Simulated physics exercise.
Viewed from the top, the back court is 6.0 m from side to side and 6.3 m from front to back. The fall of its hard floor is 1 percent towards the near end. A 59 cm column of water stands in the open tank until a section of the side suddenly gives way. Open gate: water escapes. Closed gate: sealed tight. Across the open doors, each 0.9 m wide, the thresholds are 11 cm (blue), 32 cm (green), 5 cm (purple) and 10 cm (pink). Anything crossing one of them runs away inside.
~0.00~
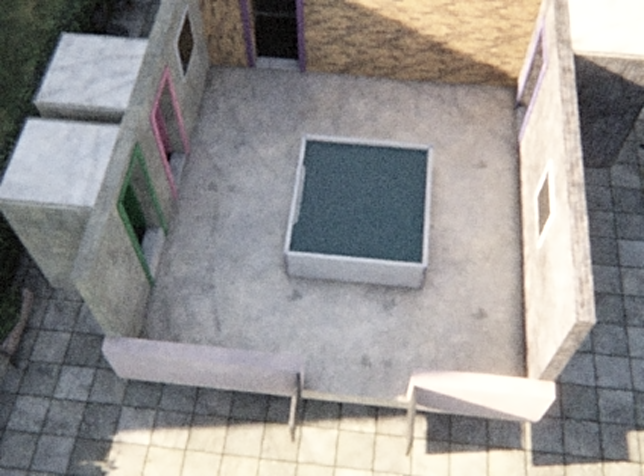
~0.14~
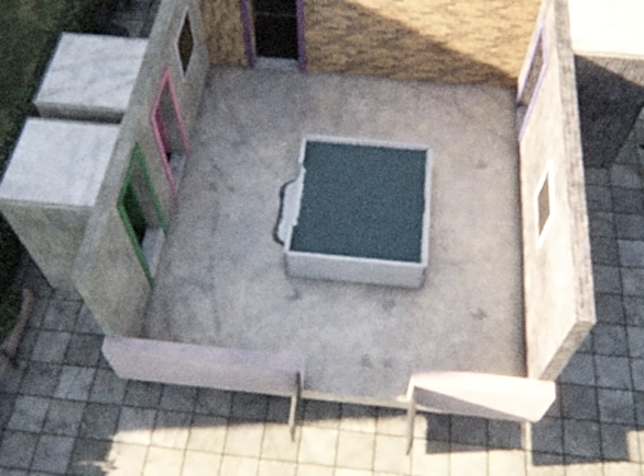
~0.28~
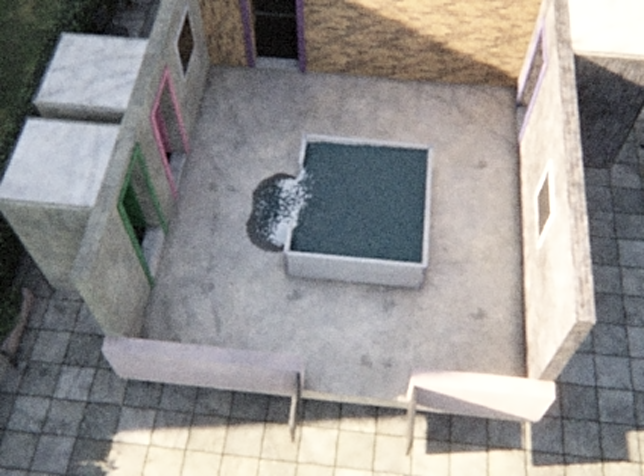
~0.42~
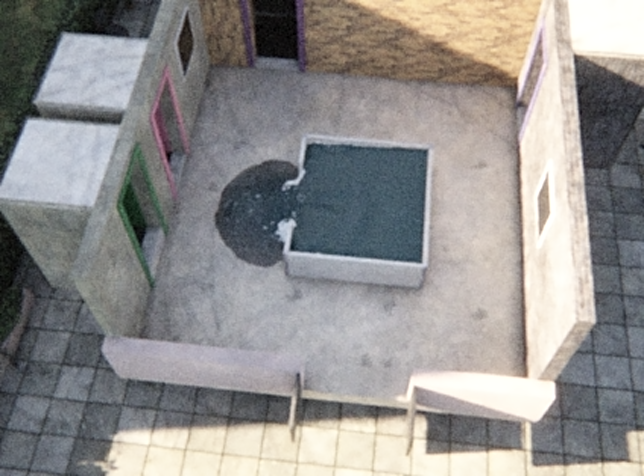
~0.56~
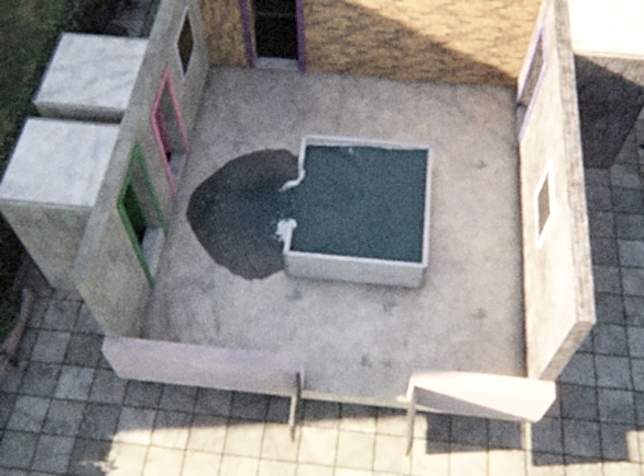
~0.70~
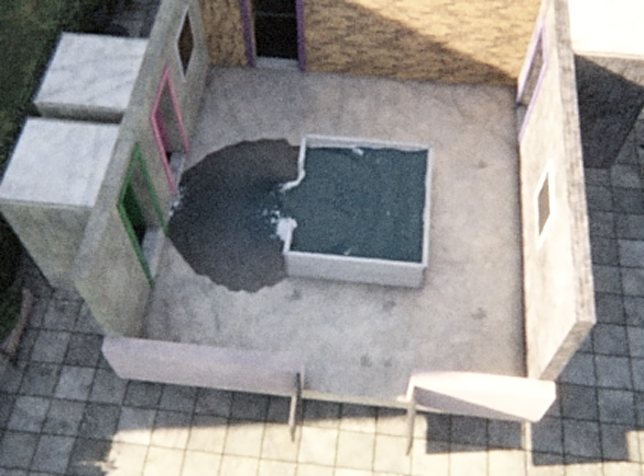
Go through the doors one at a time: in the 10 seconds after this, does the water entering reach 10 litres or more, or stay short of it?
Going through them: The blue door stays short; the green door stays short; the purple door reaches it; the pink door reaches it.
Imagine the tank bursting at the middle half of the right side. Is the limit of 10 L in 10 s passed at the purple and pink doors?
Purple door doesn't reach it, pink door doesn't reach it.
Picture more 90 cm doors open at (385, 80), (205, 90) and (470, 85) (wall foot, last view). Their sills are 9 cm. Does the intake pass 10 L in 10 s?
Check each in turn: The first fails, the second succeeds, the third fails.
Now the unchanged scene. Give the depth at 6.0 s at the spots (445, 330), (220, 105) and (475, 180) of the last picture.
Depths in turn: Roughly 4, 6 and 0 centimetres.
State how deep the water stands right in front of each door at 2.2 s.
Depth readings (cm): Blue = 0; green = 26; purple = 0; pink = 29.
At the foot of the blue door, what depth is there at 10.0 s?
It's some 8.0 centimetres deep.
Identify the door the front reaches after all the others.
Door: Blue.
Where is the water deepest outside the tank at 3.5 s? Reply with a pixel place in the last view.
Look at roughly (137, 346).
After 1.4 s water covers 20 % of the floor and is deepest (34 cm) near (172, 213); blue door not reached, green door 26 cm at the sill, 0 L in, purple door not reached, pink door 25 cm at the sill, 47 L in.
After 2.2 s water covers 25 % of the floor and is deepest (40 cm) near (135, 357); blue door not reached, green door 26 cm at the sill, 0 L in, purple door not reached, pink door 29 cm at the sill, 140 L in.
After 3.5 s water covers 45 % of the floor and is deepest (28 cm) near (137, 346); blue door not reached, green door 17 cm at the sill, 0 L in, purple door 10 cm at the sill, 3 L in, pink door 20 cm at the sill, 248 L in.
After 6.0 s water covers 85 % of the floor and is deepest (20 cm) near (135, 357); blue door not reached, green door 12 cm at the sill, 0 L in, purple door 9 cm at the sill, 30 L in, pink door 14 cm at the sill, 320 L in.
After 10.0 s water covers 95 % of the floor and is deepest (13 cm) near (135, 357); blue door 8 cm at the sill, 0 L in, green door 8 cm at the sill, 0 L in, purple door 6 cm at the sill, 49 L in, pink door 9 cm at the sill, 334 L in.
